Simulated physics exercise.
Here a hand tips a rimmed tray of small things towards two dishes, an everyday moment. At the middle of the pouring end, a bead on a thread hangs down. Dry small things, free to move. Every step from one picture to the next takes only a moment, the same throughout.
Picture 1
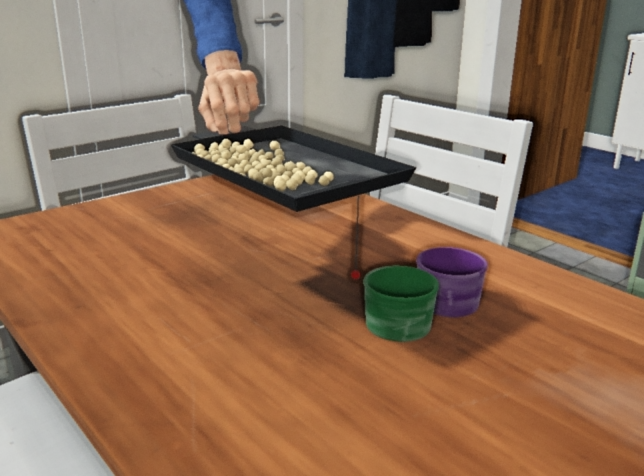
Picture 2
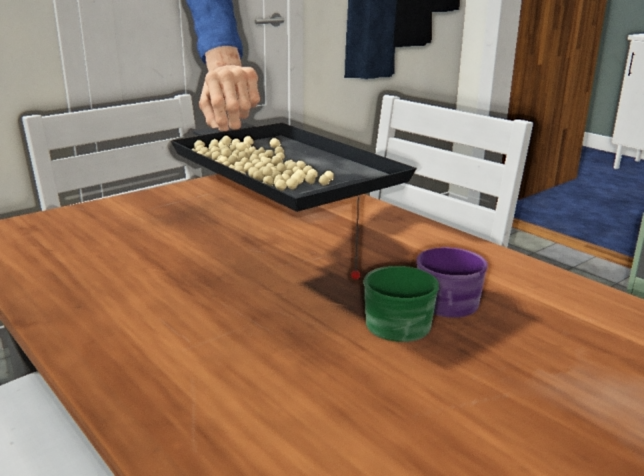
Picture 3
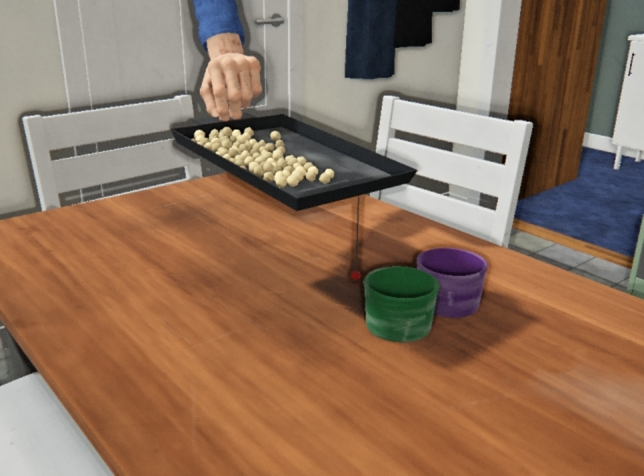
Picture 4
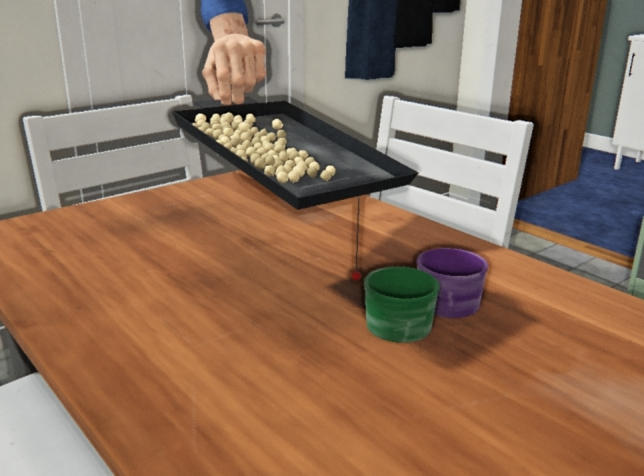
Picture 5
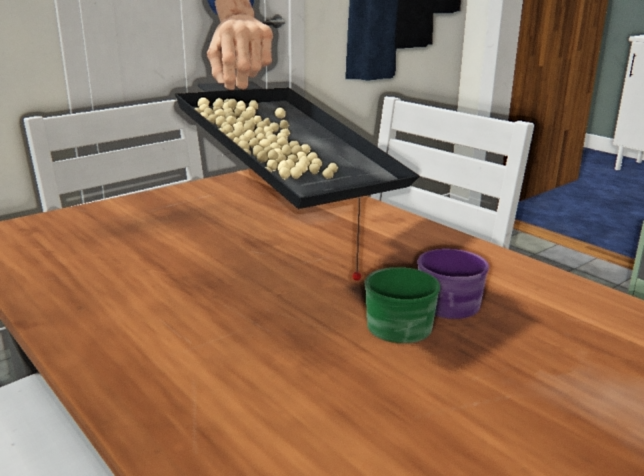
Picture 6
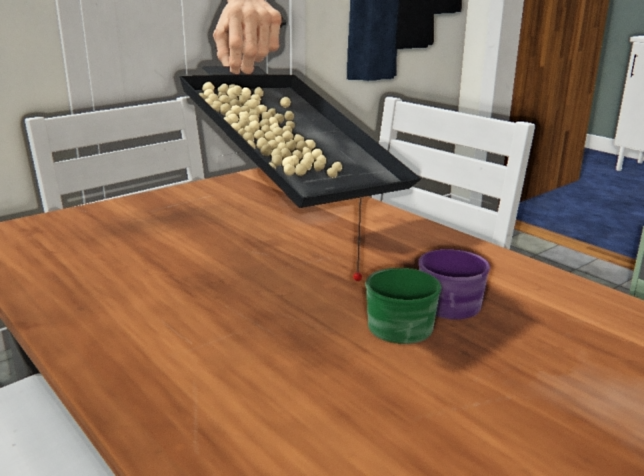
A hand held a dark tray of macadamia nuts above a wooden table near a green dish and a purple dish, then gradually tilted it, the end nearer the dishes dipping toward its right corner.
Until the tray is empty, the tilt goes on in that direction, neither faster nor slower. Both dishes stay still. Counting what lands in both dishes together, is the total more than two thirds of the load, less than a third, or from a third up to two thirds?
A third up to two thirds.
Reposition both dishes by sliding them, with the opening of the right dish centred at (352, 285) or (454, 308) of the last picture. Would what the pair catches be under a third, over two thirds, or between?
For the first try it's below one third, and for the second it's under a third.
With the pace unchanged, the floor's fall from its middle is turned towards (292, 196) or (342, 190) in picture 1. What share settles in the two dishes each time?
Roughly 0 percent first and 20 percent second.
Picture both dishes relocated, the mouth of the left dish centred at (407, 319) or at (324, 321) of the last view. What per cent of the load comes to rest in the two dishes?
About 30 and 50 per cent respectively.
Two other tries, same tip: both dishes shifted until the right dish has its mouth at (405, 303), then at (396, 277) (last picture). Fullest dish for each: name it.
Run 1: The one on the right side. Run 2: The one on the right side.
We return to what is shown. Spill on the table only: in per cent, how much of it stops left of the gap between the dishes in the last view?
Near 40 %.
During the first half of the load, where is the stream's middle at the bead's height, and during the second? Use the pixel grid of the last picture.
Half one: (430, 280), half two: (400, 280).
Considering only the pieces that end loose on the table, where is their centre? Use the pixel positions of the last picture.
(465, 379), about.
Soon, tray tipped steeply; most on the tray; a stray few in the left dish; a stray few outside both; about a quarter in the air.
A while on, tray tipped past a quarter turn; a small part on the tray; about a quarter in the left dish; a stray few in the right dish; about a third outside both; about a quarter in the air.
Towards the end, tray tipped past a quarter turn; about half in the left dish; a small part in the right dish; about half outside both.
Finally, tray tipped past a quarter turn; about half in the left dish; a small part in the right dish; about half outside both.
